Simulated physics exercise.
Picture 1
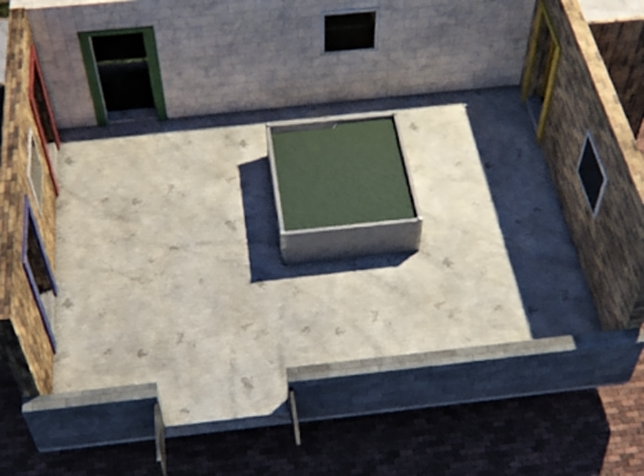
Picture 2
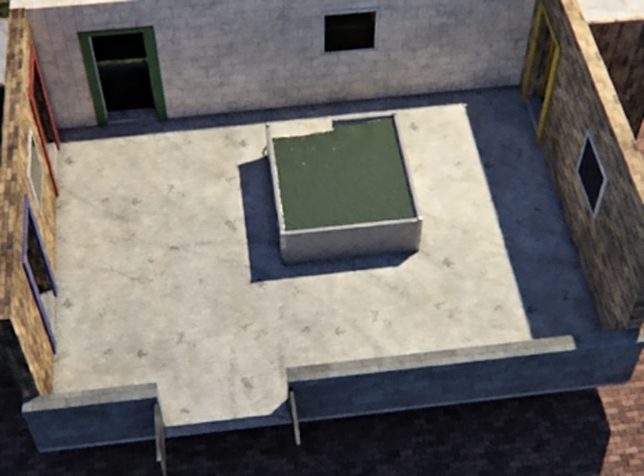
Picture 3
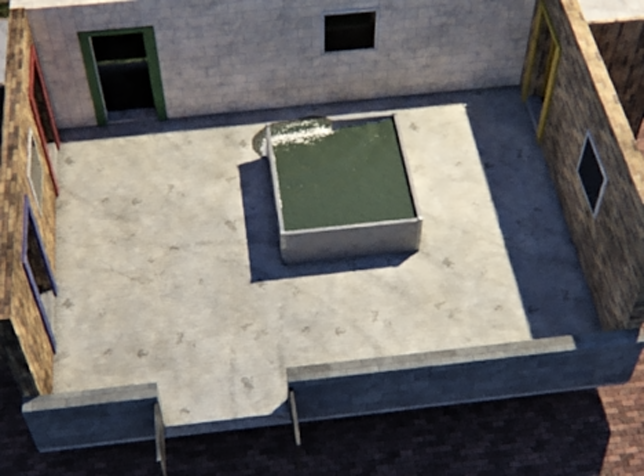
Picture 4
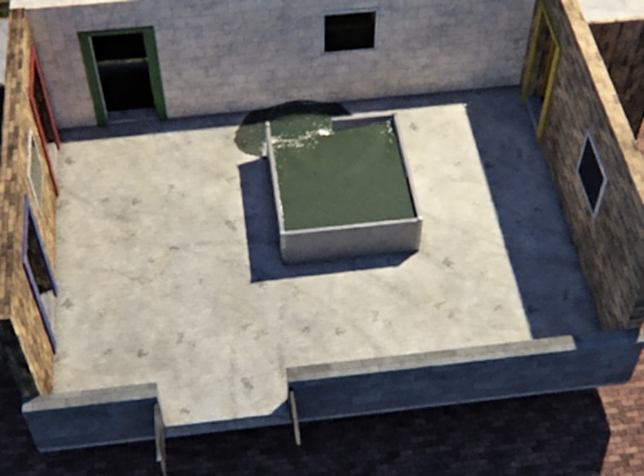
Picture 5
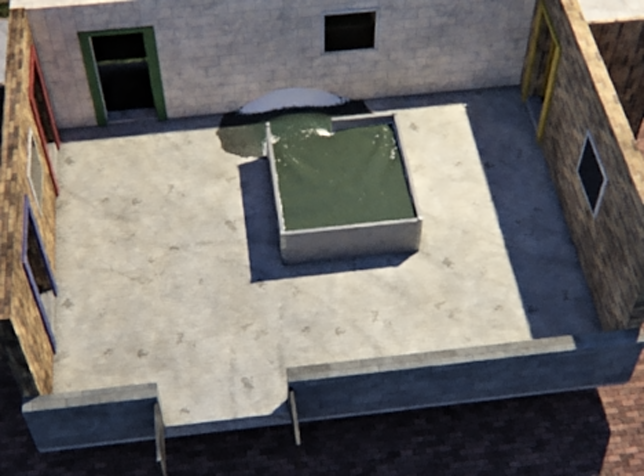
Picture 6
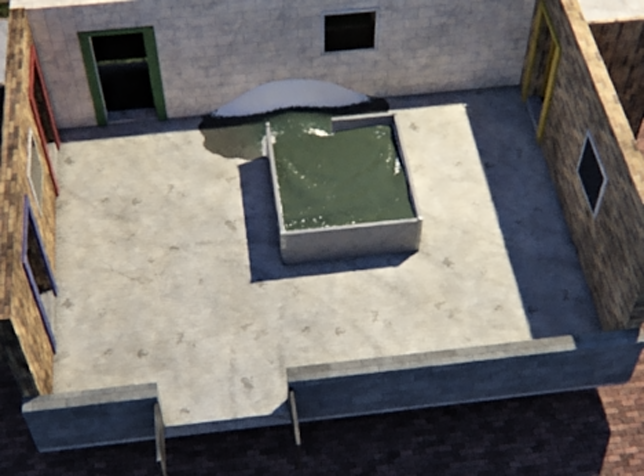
The clip shows a walled courtyard from above with a square tank of still, dark green water; part of the tank's far side opens, and water pours out, spreading across the floor behind it toward the back wall and leftward.
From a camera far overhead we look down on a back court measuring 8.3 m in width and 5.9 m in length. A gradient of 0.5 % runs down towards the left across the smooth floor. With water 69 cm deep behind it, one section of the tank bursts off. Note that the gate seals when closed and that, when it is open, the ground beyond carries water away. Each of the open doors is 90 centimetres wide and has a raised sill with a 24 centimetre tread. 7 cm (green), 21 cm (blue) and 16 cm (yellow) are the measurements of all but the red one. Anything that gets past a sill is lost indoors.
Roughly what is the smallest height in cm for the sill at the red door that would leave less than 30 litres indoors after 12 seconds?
Close to 21.5 cm.
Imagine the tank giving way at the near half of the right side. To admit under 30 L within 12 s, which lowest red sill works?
A minimum of about 8.5 cm.
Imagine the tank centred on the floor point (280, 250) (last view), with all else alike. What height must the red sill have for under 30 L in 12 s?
Roughly 21 centimetres.
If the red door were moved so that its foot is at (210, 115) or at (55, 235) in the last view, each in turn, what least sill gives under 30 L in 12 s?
Roughly 16 and 9.0 cm.
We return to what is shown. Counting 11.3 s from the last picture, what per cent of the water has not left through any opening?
Roughly 90 percent of the water remains.
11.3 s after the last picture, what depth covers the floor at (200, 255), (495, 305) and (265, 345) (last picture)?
In order: Around 5, 7 and 9 cm.
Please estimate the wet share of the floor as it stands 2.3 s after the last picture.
Close to 40 per cent of it is wet.
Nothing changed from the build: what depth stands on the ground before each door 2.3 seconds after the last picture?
Door by door, in centimetres - green 8, blue 1, yellow 23, red 28.
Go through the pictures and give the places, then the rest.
In the first picture, still water, 69 cm deep, in the tank at (341, 174); the red door at (45, 129) is dry.
In the second picture, the gap is on the far side, the front 0.3 m out at a hidden place; the back of the tank holds 69 cm.
In the third picture, water pours out on the far side and has run 0.8 m, to (292, 124); about 12 cm deep outside, 69 cm at the back.
In the fourth picture, the front is at (326, 103), 1.2 m from the gap on the far side; 2.0 m2 of floor is wet, 69 cm left at the back.
In the fifth picture, the gap is on the far side, the front 1.3 m out at (356, 100); the back of the tank holds 69 cm.
In the sixth picture, water pours out on the far side and has run 1.6 m, to (205, 115); about 10 cm deep outside, 66 cm at the back; the red door at (45, 129), 4.2 m from the gap, is still 2.7 m from the nearest water.
Then, 0.7 s after the last picture water covers 10 % of the floor, deepest (54 cm) near (283, 112); it has not reached the red door.
Then, 2.3 s after the last picture water covers 40 % of the floor, deepest (34 cm) near (283, 112); 28 cm at the red door, 17 litres in over its 21 cm sill.
Then, 11.3 s after the last picture water covers 95 % of the floor, deepest (11 cm) near (435, 380); 8 cm at the red door, 34 litres in over its 21 cm sill.
At the red door as built, the water peaked near 29 cm, 1.7 s after the last picture.
Run again over the same 12 s with other heights there, 54 litres in over 19 cm, 6 litres over 26 cm. The limit of 30 litres is kept from about 21.5 cm up.
